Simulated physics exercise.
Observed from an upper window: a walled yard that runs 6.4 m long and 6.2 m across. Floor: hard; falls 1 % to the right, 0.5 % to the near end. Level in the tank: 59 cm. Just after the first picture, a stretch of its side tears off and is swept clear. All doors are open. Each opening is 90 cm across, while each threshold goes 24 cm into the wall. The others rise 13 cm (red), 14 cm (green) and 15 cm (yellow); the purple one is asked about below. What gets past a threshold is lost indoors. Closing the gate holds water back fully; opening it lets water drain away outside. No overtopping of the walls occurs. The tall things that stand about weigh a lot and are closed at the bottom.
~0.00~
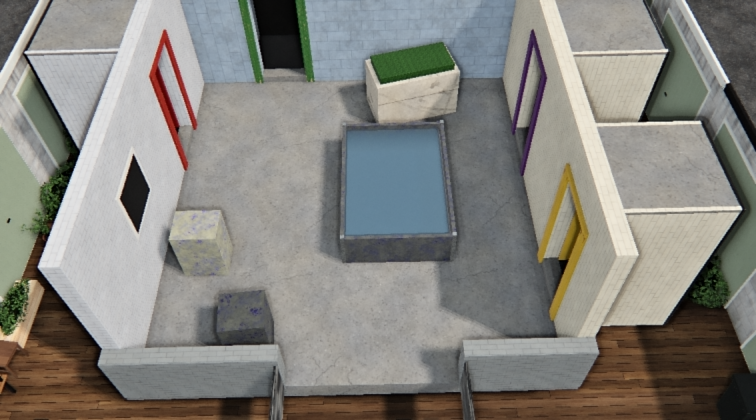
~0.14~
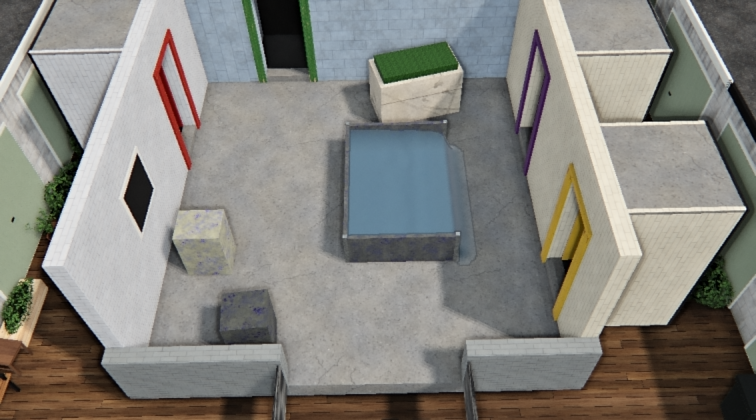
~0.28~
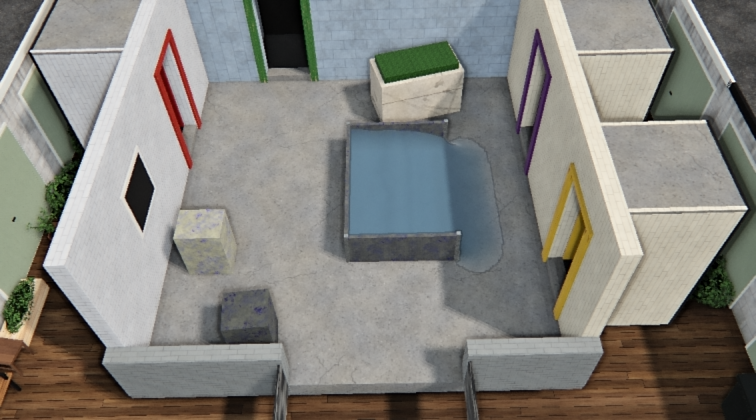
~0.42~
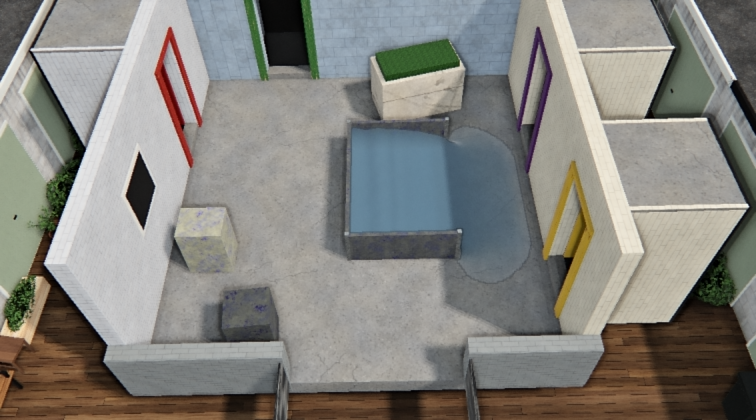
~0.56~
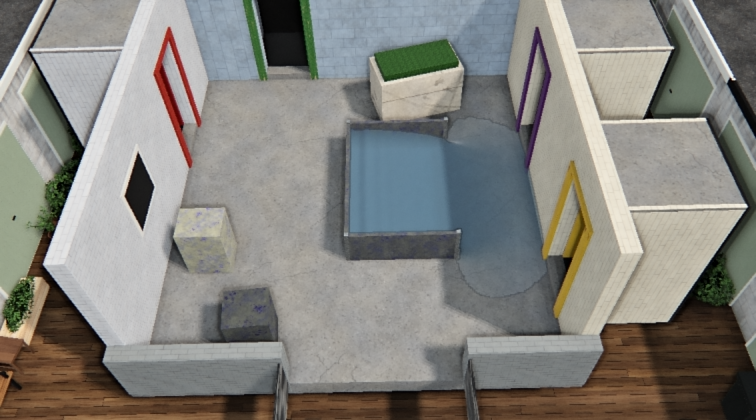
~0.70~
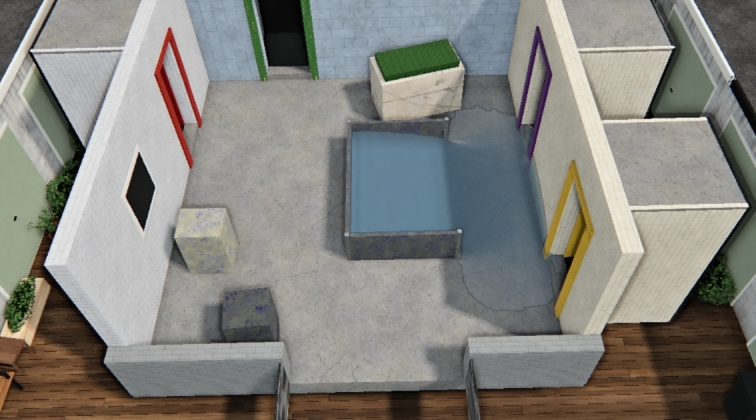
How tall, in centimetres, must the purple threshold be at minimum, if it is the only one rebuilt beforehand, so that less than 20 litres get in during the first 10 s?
It needs to be at least 30 cm tall.
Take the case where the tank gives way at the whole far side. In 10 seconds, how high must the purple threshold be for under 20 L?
Then something near 19 cm.
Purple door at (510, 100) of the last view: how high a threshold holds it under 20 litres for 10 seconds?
Minimum: About 24 cm.
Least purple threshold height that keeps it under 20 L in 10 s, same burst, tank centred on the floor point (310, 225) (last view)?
That setup calls for roughly 18 cm.
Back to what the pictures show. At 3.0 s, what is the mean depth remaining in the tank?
The mean depth is about 12 cm.
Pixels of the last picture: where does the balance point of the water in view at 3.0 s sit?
The water is centred around (470, 201) in the last picture's pixels.
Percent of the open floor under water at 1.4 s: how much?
20 %.
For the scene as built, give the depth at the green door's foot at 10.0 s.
Lab note: Depth approx. 4.0 cm.
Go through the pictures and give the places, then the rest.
The tank at (395, 179) is whole and still, 59 cm deep; the purple door at (527, 112) is dry, in the first picture.
Water pours out at (447, 191) and has run 0.3 m, to (471, 257); about 8 cm deep outside, 59 cm at the back, in the second picture.
The front is at (495, 221), 0.8 m from the gap at (448, 193); 1.8 m2 of floor is wet, 59 cm left at the back, in the third picture.
Water pours out at (449, 192) and has run 1.2 m, to (525, 244); about 10 cm deep outside, 57 cm at the back, in the fourth picture.
The gap is at (448, 192), the front 1.5 m out at (547, 266); the back of the tank holds 50 cm, in the fifth picture.
The gap is at (449, 192), the front 1.7 m out at (539, 158); the back of the tank holds 50 cm; water is at the purple door at (532, 109), in the sixth picture.
After 1.4 s water covers 20 % of the floor, deepest (46 cm) near (532, 207); 34 cm at the purple door, 34 litres in over its 20 cm threshold.
After 3.0 s water covers 40 % of the floor, deepest (37 cm) near (479, 78); 20 cm at the purple door, 99 litres in over its 20 cm threshold.
After 10.0 s water covers 95 % of the floor, deepest (12 cm) near (552, 362); 8 cm at the purple door, 101 litres in over its 20 cm threshold.
At the purple door as built, the water arrived by 0.6 s and peaked near 34 cm at 1.4 s.
Run again over the same 10 s with other heights there, 35 litres in over 27.5 cm, 3 litres over 37 cm. The limit of 20 litres is kept from about 30 cm up.
